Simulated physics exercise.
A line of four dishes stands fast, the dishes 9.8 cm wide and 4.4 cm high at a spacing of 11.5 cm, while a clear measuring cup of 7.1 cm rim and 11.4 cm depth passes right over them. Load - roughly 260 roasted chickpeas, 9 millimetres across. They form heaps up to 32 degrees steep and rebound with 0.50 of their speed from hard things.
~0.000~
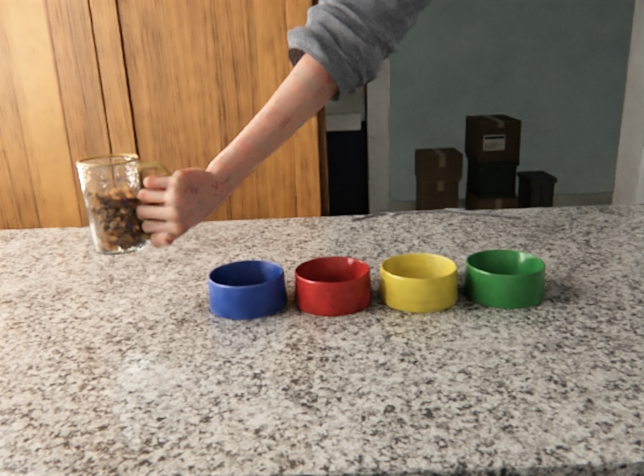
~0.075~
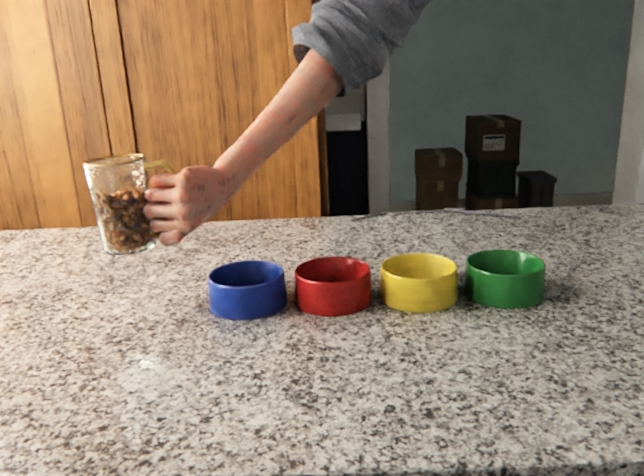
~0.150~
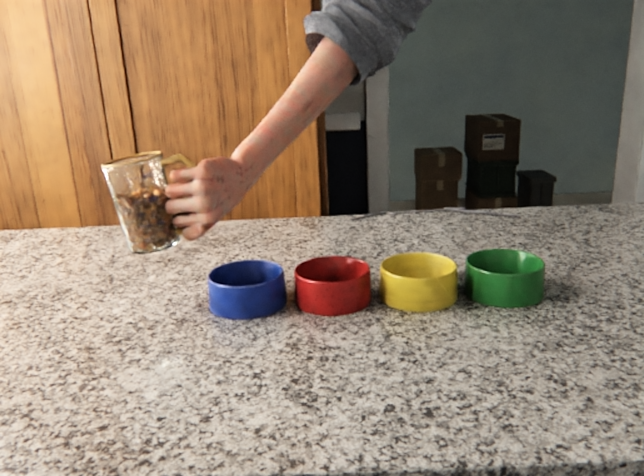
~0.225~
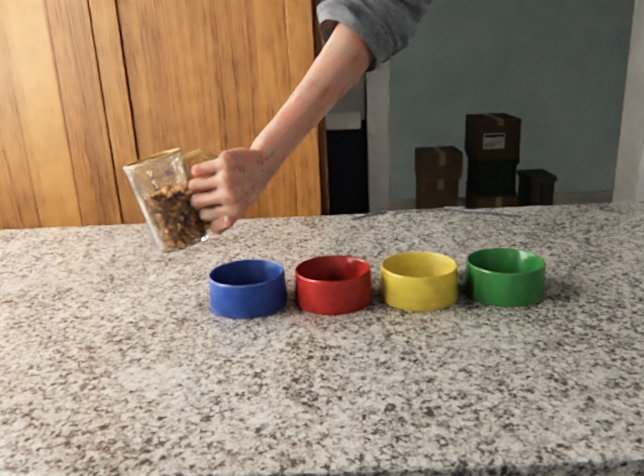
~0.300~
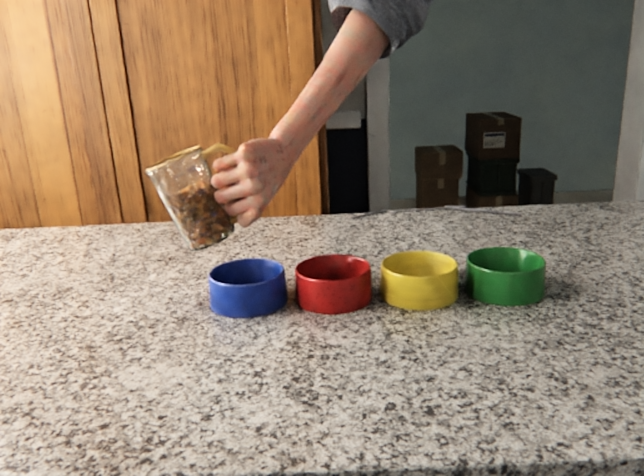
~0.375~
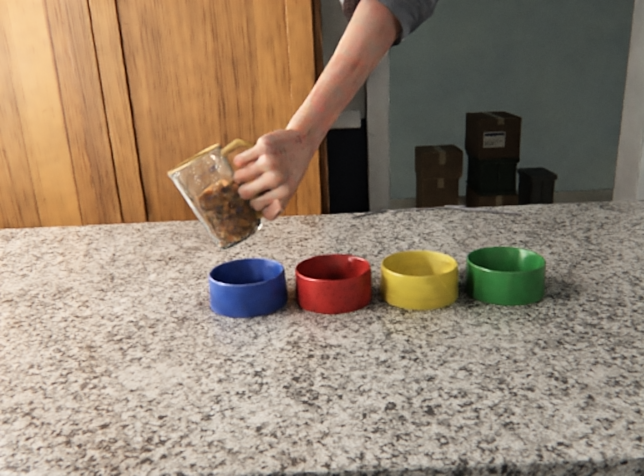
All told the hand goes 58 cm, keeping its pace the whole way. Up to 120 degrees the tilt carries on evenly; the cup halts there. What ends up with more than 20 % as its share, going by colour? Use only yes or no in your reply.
Red dish: No; blue dish: No; green dish: Yes; yellow dish: No; counter: No.
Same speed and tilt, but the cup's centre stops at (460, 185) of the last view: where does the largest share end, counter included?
Result: Biggest portion at yellow.
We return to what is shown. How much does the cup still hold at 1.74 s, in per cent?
55 per cent.
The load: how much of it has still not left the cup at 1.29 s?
Close to 100 in a hundred.
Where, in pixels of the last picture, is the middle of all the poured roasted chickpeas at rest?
Somewhere around (504, 274) in the final frame.
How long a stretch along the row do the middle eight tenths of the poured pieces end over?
5 cm, roughly.
Then, at 0.92 s, tilt 70 degrees; cup holds 100 %.
Then, at 1.29 s, tilt 100 degrees; cup holds 100 %.
After 1.74 s, tilt 120 degrees; cup holds 55 %, green 40 %.
At rest (2.7 s), red 0 %, blue 0 %, green 100 %, yellow 0 %, counter 0 %.
